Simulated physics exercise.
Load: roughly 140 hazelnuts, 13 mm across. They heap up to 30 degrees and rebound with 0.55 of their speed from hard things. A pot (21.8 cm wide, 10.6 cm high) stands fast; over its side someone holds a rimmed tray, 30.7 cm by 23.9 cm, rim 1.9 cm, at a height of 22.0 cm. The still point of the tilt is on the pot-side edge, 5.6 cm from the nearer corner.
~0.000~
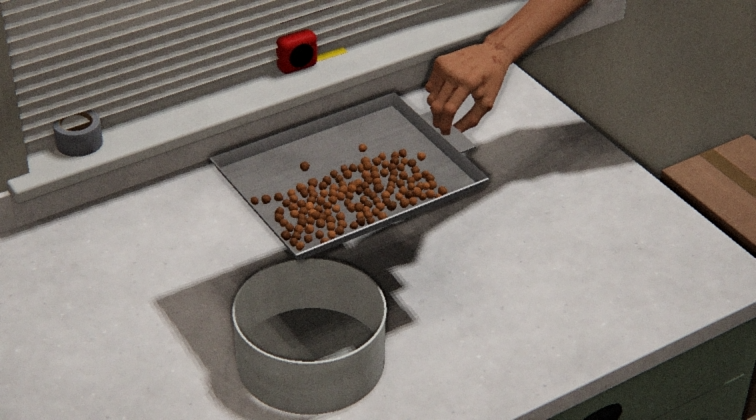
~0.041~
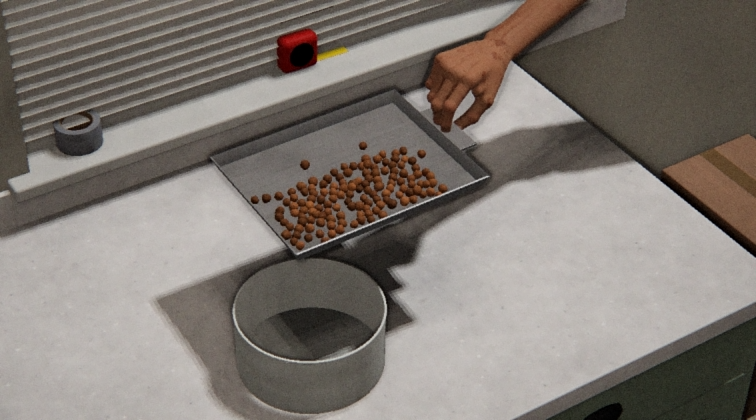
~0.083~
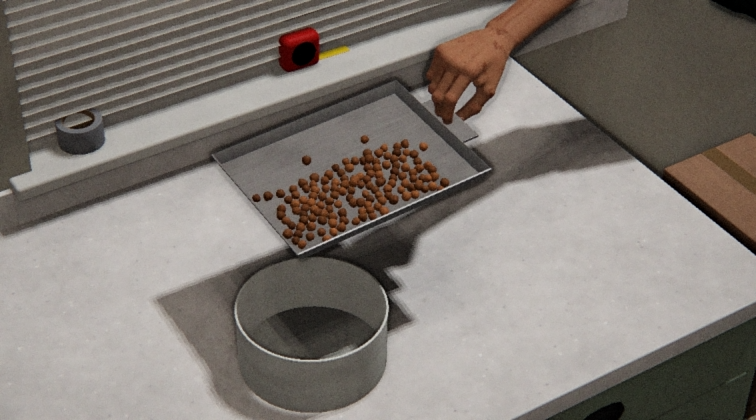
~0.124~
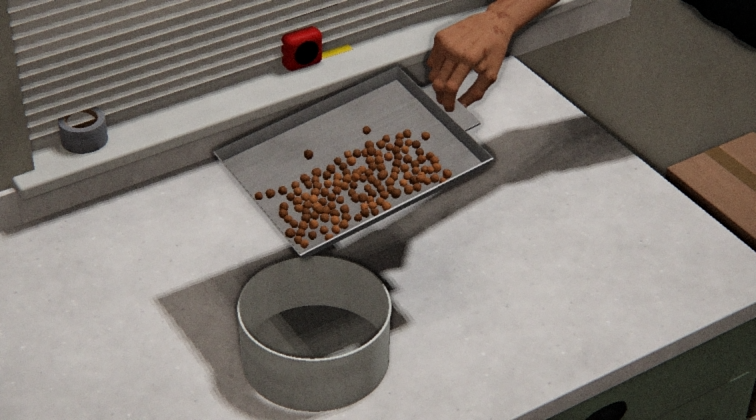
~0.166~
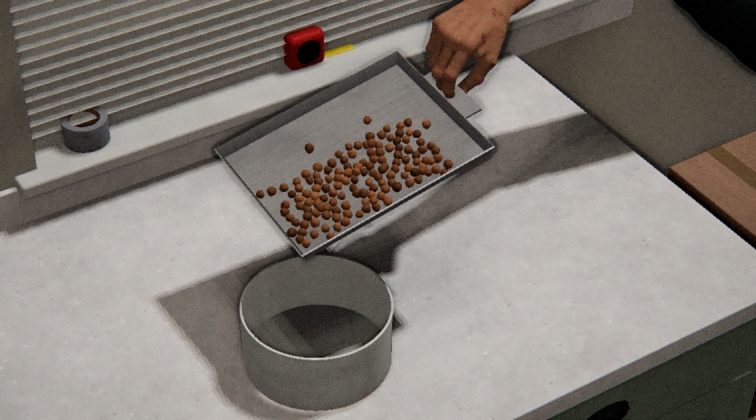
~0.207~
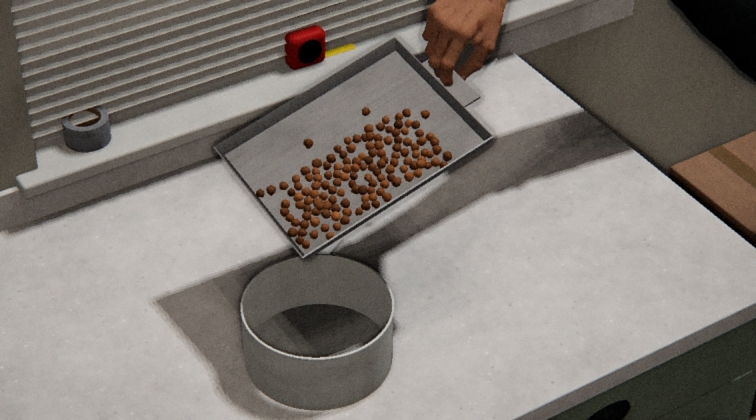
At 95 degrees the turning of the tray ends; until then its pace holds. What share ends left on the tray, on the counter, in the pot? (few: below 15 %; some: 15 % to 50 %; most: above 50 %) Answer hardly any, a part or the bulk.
Tray: Hardly any, counter: A part, pot: The bulk.
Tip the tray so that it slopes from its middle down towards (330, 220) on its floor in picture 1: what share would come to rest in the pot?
Some 100 per cent.
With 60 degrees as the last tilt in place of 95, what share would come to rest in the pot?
Then about 60 per cent.
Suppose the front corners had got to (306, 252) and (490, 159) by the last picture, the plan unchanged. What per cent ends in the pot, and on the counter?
Pot 100, counter 0.
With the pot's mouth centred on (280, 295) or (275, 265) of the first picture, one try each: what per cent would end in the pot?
About 75 and 10 per cent.
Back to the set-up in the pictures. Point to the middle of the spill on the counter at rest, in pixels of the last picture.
Near (174, 410).
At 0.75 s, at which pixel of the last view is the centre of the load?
Around (279, 259).
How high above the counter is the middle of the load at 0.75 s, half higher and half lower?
Some 22 cm.
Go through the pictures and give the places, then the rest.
Tray tilt 0 degrees, front corners at (298, 250) and (481, 177); middle of the pieces at (350, 197); pot at (310, 308), in the first picture.
Tray tilt 1 degrees, front corners at (298, 249) and (482, 175); middle of the pieces at (350, 195), in the second picture.
Tray tilt 3 degrees, front corners at (300, 249) and (484, 168), lowest corner left front; middle of the pieces at (352, 191), in the third picture.
Tray tilt 8 degrees, front corners at (302, 249) and (486, 157), lowest corner left front; middle of the pieces at (354, 186), in the fourth picture.
Tray tilt 12 degrees, front corners at (304, 250) and (487, 146), lowest corner left front; middle of the pieces at (355, 180), in the fifth picture.
Tray tilt 17 degrees, front corners at (304, 251) and (486, 136), lowest corner left front; middle of the pieces at (354, 176); pot at (318, 304). The tray's pace is about 120 degrees a second, in the sixth picture.
After 0.53 s, tilt 55 degrees; the tray holds 100 %, the pot 0 %.
Then, at 0.75 s, tilt 81 degrees; the tray holds 55 %, the pot 15 %.
After 1.08 s, tilt 95 degrees; the tray holds 0 %, the pot 70 %.
At rest (2.1 s), tray 0 %, counter 30 %, pot 70 %.
